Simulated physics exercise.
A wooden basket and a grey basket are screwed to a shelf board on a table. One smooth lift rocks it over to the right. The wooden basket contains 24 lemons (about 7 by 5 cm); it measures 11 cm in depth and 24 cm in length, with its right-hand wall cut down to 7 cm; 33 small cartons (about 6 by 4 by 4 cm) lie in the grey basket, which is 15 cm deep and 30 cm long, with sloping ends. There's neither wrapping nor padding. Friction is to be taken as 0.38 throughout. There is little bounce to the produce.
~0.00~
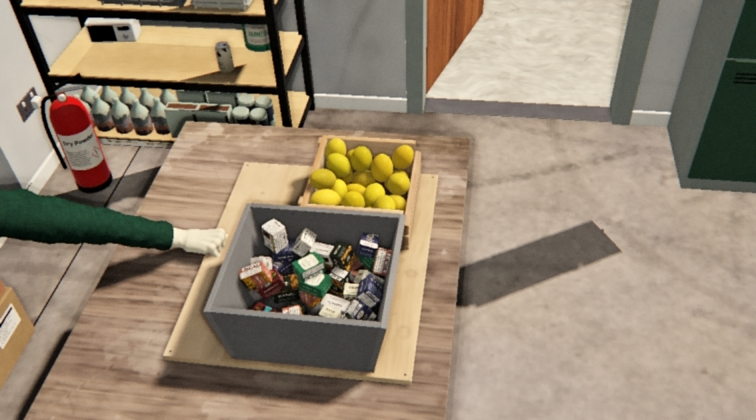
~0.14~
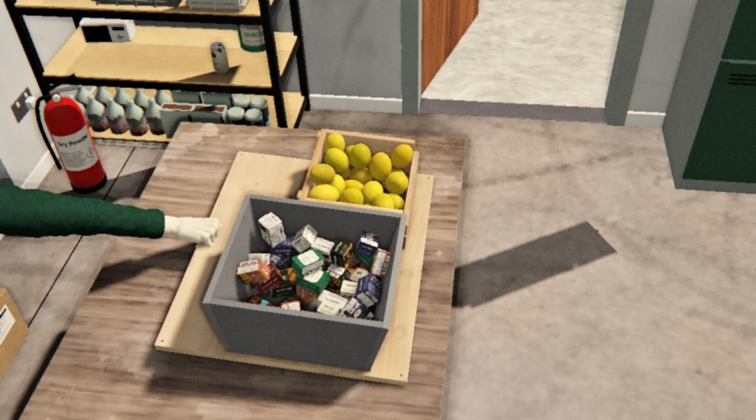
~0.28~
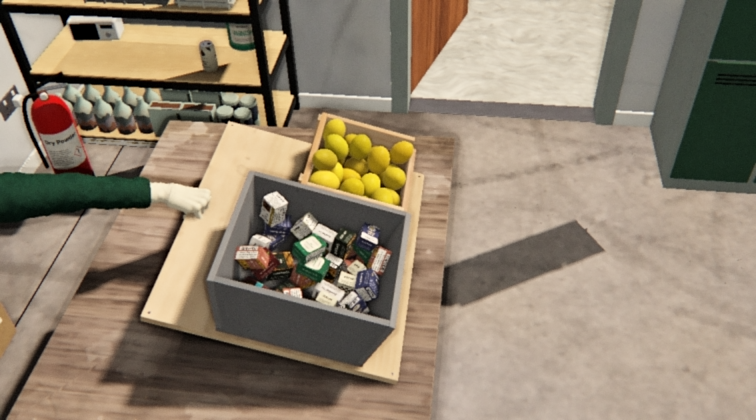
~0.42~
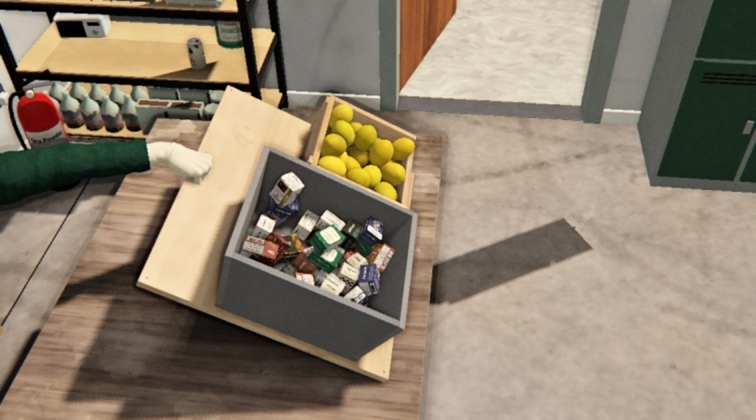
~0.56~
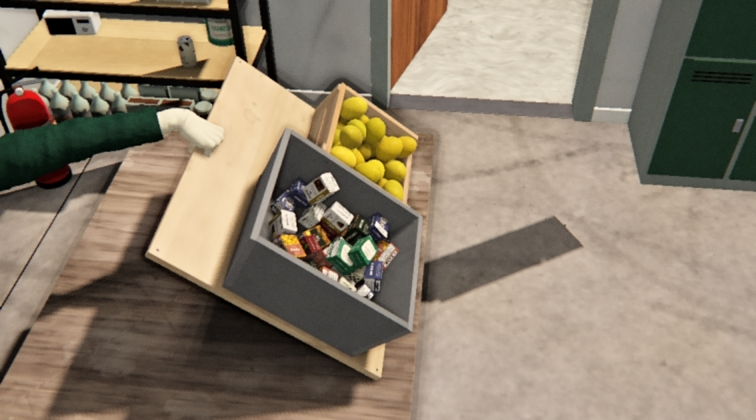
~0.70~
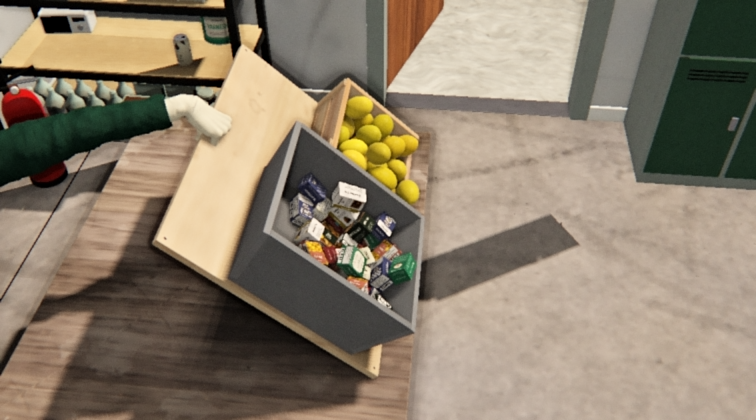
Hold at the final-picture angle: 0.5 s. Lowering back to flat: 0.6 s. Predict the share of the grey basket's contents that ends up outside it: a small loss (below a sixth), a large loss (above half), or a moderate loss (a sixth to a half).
A small loss, below a sixth.
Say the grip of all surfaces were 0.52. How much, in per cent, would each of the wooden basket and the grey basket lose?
Wooden basket 0, grey basket 0 per cent.
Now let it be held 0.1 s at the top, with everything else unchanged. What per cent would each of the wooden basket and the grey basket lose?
With that change, wooden basket sheds 10 percent and grey basket sheds 0 percent.
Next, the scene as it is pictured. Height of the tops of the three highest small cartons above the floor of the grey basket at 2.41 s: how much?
12 cm, more or less.
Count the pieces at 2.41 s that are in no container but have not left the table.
Near 0, by my count.
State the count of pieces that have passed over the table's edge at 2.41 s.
Count: Roughly 5.
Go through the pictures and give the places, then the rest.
In the first picture (each is followed by its nearest rim corner in this view, unless another is named; the camera pans a little), grey basket, (381, 325); wooden basket (by its farthest rim corner), (327, 137); 0° from level; none out.
The second picture shows grey basket, (383, 325); wooden basket, (326, 131); 4° from level.
The third picture shows grey basket, (390, 324); wooden basket, (327, 115); 15° from level.
The fourth picture shows grey basket, (400, 324); 28° from level.
The fifth picture shows grey basket, (408, 326); 39° from level.
The sixth picture shows grey basket, (412, 327); 43° from level; none out.
After 0.97 s, tilt 43°; wooden basket 21 in, 3 out and grey basket 33 in, 0 out.
After 1.31 s, tilt 39°; wooden basket 20 in, 4 out and grey basket 33 in, 0 out.
After 1.79 s, tilt 0°; wooden basket 19 in, 5 out and grey basket 33 in, 0 out.
Outcome (at 2.41 s), wooden basket 19 in, 5 out and grey basket 33 in, 0 out. Asked share, 0 of 33, 0 per cent.
